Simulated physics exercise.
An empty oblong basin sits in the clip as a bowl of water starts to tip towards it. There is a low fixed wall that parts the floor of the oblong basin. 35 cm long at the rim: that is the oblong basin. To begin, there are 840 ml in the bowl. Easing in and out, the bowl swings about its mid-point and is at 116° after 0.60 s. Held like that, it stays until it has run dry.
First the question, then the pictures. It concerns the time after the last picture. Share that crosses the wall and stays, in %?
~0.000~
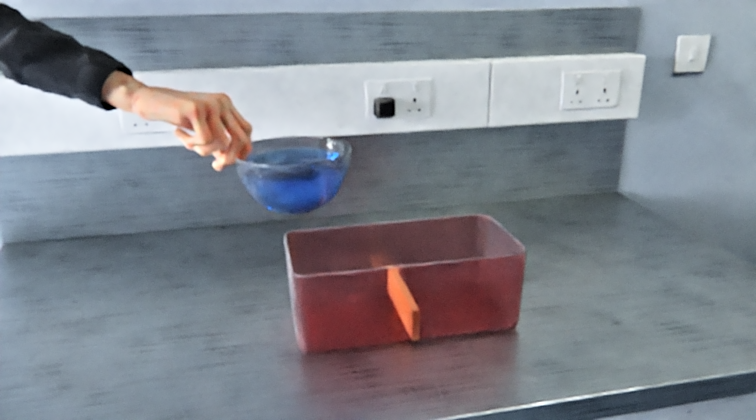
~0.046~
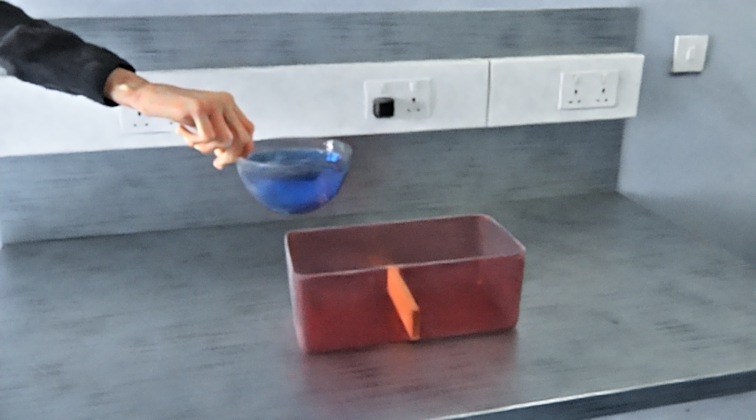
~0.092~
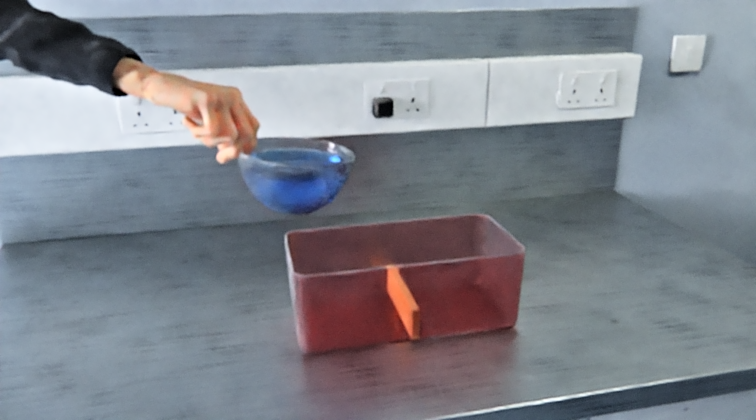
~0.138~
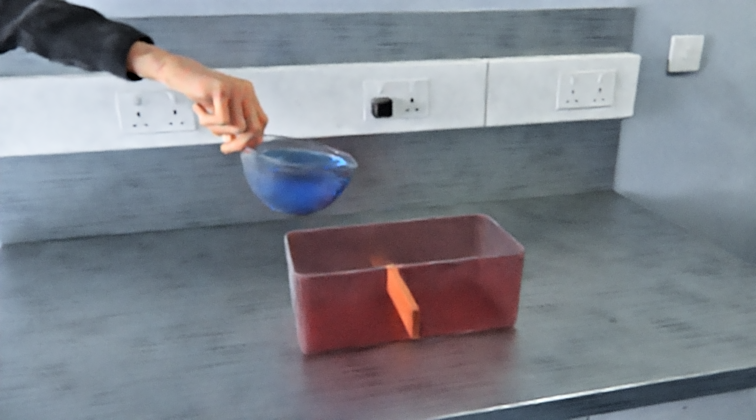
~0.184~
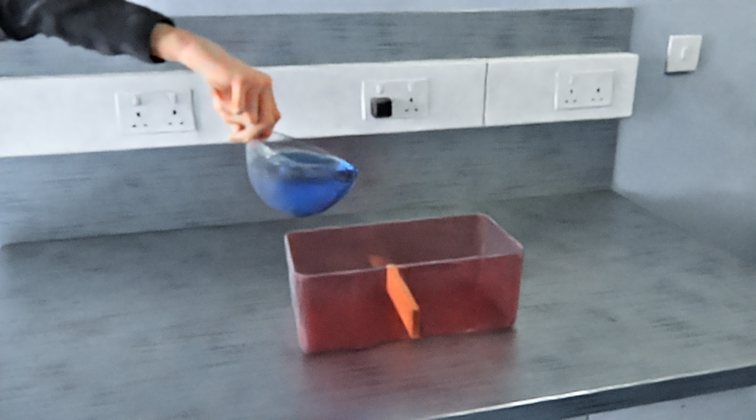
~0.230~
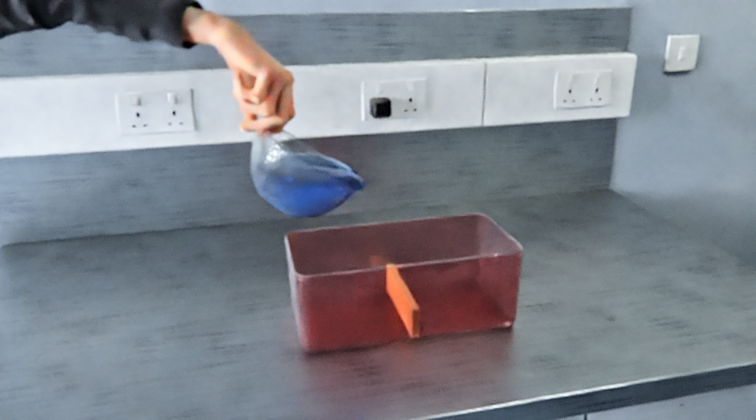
15 %.
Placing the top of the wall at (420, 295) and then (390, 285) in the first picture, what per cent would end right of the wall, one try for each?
Try 1: 30 %; try 2: 35 %.
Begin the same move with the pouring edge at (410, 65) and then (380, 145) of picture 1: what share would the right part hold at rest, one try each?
Try 1: Approx. 75 %; try 2: Approx. 55 %.
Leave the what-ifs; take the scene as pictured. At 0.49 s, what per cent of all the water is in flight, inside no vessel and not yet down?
About 18 per cent.
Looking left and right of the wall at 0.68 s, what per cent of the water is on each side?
Lab note: Left near 80, right near 10.
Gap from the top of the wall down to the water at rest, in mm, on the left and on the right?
Left about 26 mm, right about 46 mm.
After 0.49 s the tilt is 107° and 6 per cent is still to pour, 66 is left of the wall and 8 right of it.
After 0.68 s the tilt is 116° and 0 per cent is still to pour, 80 is left of the wall and 10 right of it.
After 0.88 s the tilt is 116° and 0 per cent is still to pour, 79 is left of the wall and 15 right of it.
After 1.10 s the tilt is 116° and 0 per cent is still to pour, 79 is left of the wall and 15 right of it.
In the end 79 per cent lies left of the wall, 15 right of it and 6 outside.
